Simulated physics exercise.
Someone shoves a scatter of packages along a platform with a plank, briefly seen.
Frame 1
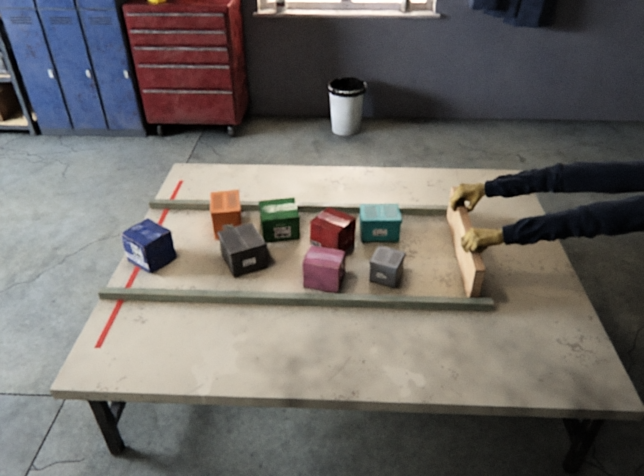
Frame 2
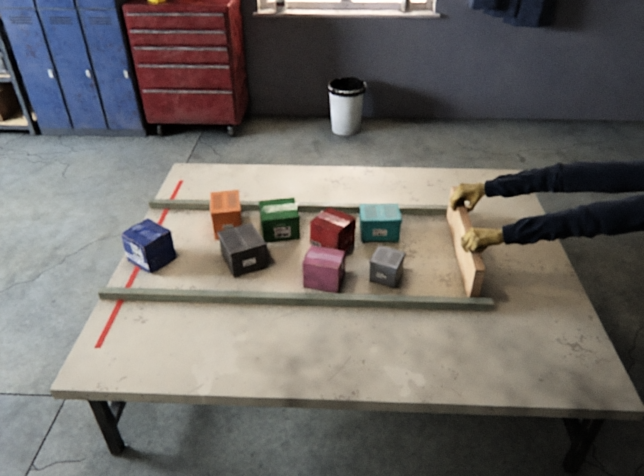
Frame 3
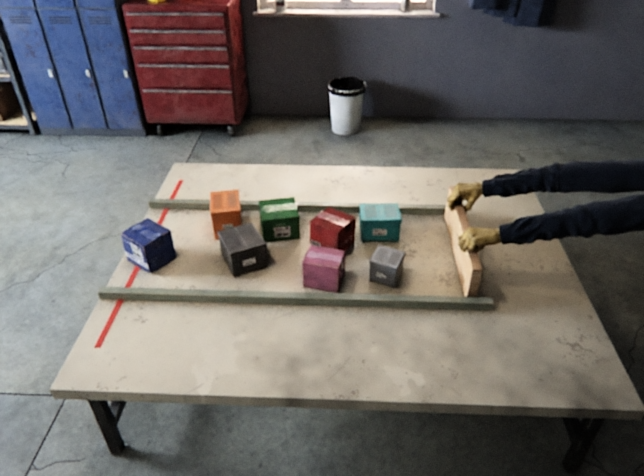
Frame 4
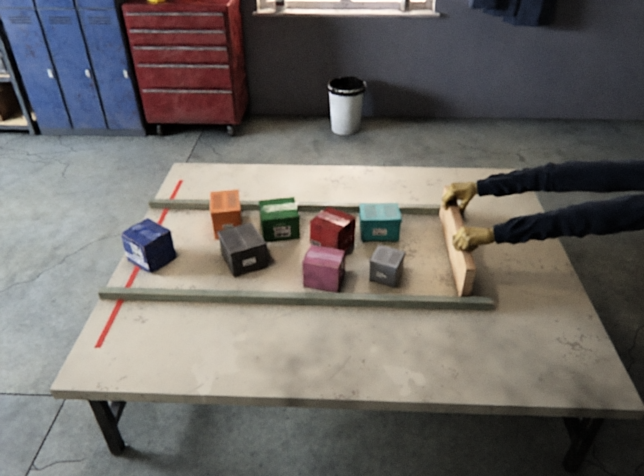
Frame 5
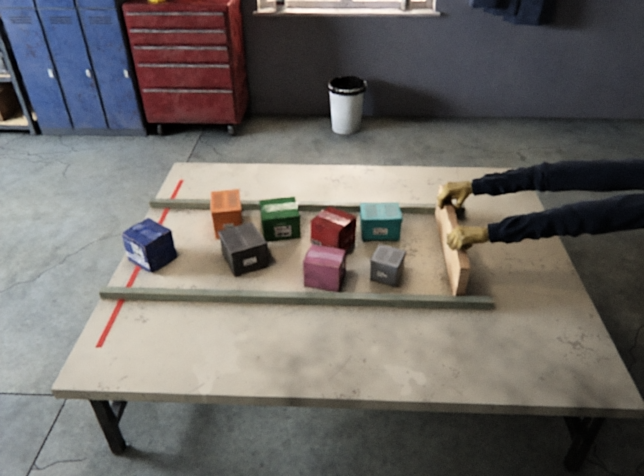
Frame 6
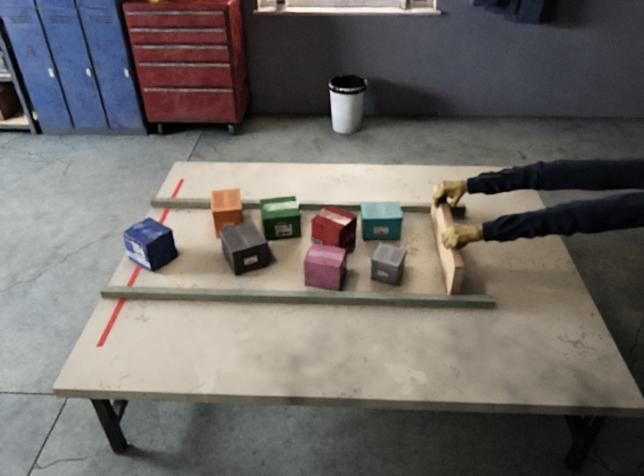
Eight coloured boxes sit scattered on a wide, pale table in a workshop, seen from above and in front, with blue lockers, a red tool chest and a bin behind. Blue lies at left by a red line, then orange, black, green, red, pink, turquoise and grey between two rails. Gloved hands at right slide a wooden plank slightly left, while the boxes and view stay practically still.
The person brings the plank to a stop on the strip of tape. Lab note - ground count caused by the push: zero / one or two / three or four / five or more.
Ground count: Five or more.
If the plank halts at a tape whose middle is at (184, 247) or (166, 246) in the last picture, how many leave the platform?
It would be 3 and 5.
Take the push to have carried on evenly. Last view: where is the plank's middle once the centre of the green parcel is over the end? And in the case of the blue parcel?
The middle is at (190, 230) when it's the green parcel, and at (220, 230) when it's the blue parcel.
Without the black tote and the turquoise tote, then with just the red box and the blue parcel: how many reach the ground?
Well, the first time you'd get 3, and the next time 3.
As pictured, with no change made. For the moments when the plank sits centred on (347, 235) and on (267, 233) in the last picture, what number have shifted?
One spot: 4. Other spot: 7.
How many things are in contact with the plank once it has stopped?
Number in contact with it: 3.
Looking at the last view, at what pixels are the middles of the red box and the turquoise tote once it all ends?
Red box at (129, 236), turquoise tote at (140, 213).
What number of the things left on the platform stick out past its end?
Counting them gives 3.
Soon after, none off yet; blue parcel at rest near (150, 245); orange tote at rest near (228, 213); black tote at rest near (244, 248).
Then, none off yet; blue parcel moved a little near (145, 245); orange tote moved well along near (164, 212); black tote moved about its own width near (190, 249).
At rest, the number that fall off is five or more; fallen, pink parcel, green parcel, black tote, orange tote and blue parcel.
